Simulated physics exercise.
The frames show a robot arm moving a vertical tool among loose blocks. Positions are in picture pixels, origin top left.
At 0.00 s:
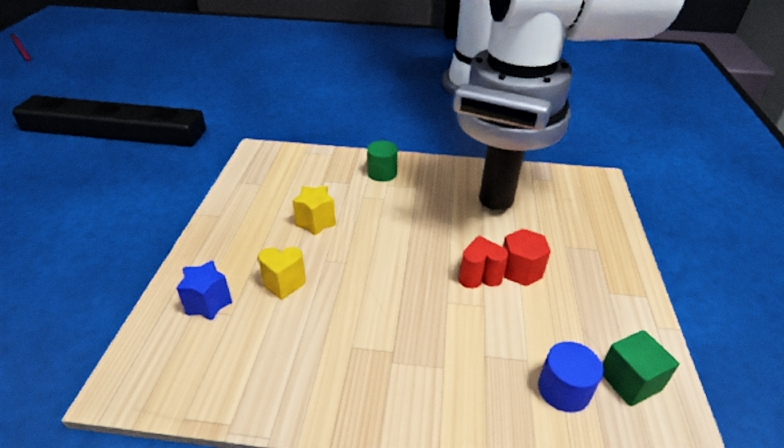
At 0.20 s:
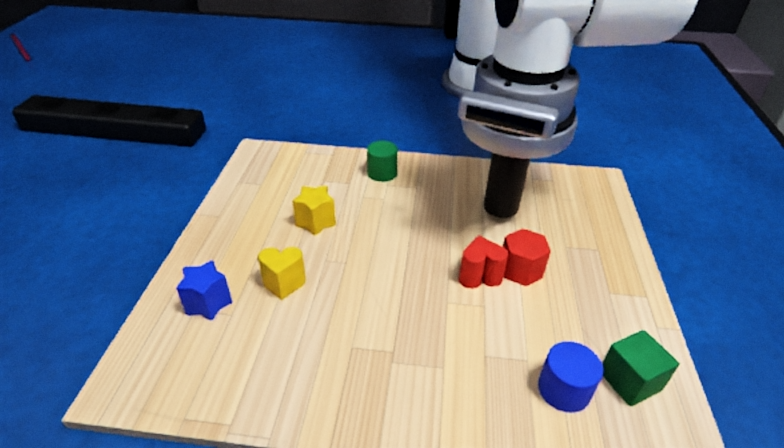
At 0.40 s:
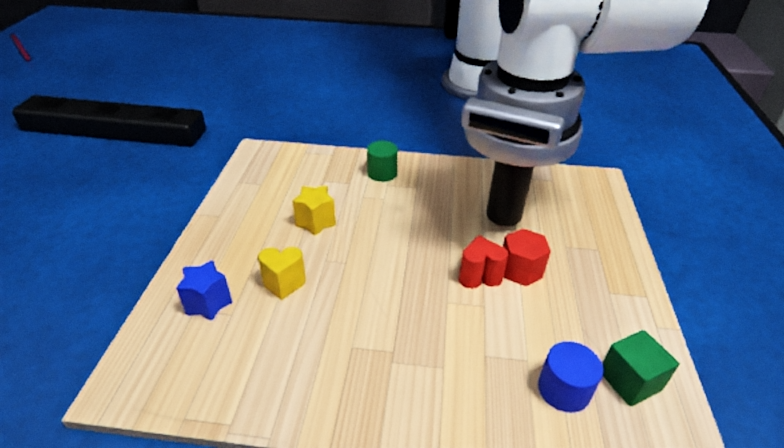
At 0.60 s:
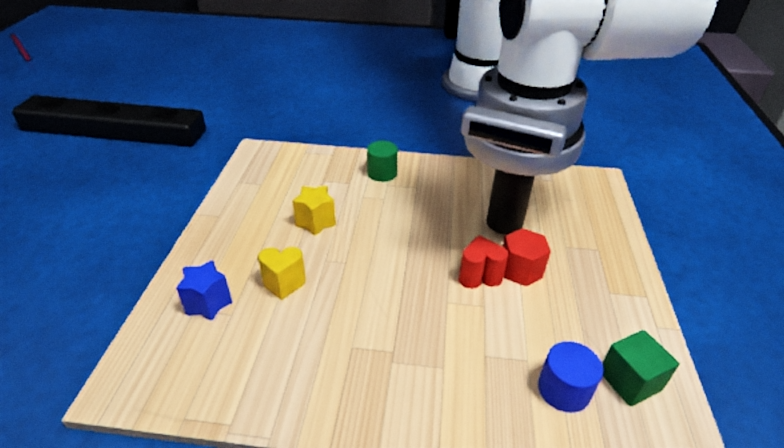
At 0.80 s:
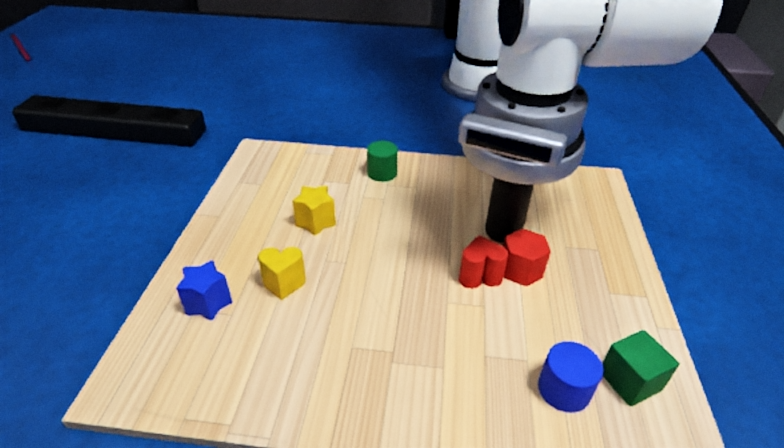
A white and grey robot arm holding a black vertical tool moves slowly toward the viewer over a light wooden board on a blue surface, seen from above at a fixed angle. Yellow and blue blocks sit left, a green cylinder at the back, two red blocks right of centre, and a blue cylinder beside a green block at front right. The tool shifts slightly right and nears the red blocks, while every block stays still.
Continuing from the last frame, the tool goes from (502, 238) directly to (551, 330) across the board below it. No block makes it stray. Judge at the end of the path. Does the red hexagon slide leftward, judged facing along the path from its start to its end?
Final answer: No.
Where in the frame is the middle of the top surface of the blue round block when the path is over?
By then it is at (584, 388).
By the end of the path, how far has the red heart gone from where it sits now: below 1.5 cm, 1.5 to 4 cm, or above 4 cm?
The shift is below 1.5 cm.
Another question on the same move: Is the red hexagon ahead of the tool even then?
Final answer: Yes.
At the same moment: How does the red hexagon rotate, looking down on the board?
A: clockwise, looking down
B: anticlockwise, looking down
Correct choice: A.
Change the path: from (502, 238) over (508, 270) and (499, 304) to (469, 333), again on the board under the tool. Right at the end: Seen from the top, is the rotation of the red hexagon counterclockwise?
Yes - that is the case.
On the path given first. One third of the way, tool at (519, 258); red hexagon at (539, 268), turned 10° clockwise.
Two thirds of the way, tool at (536, 289); red hexagon at (551, 303), turned 30° clockwise.
At the end, tool at (554, 322); red heart not moved; red hexagon at (569, 341), turned 35° clockwise; blue round block at (584, 388).
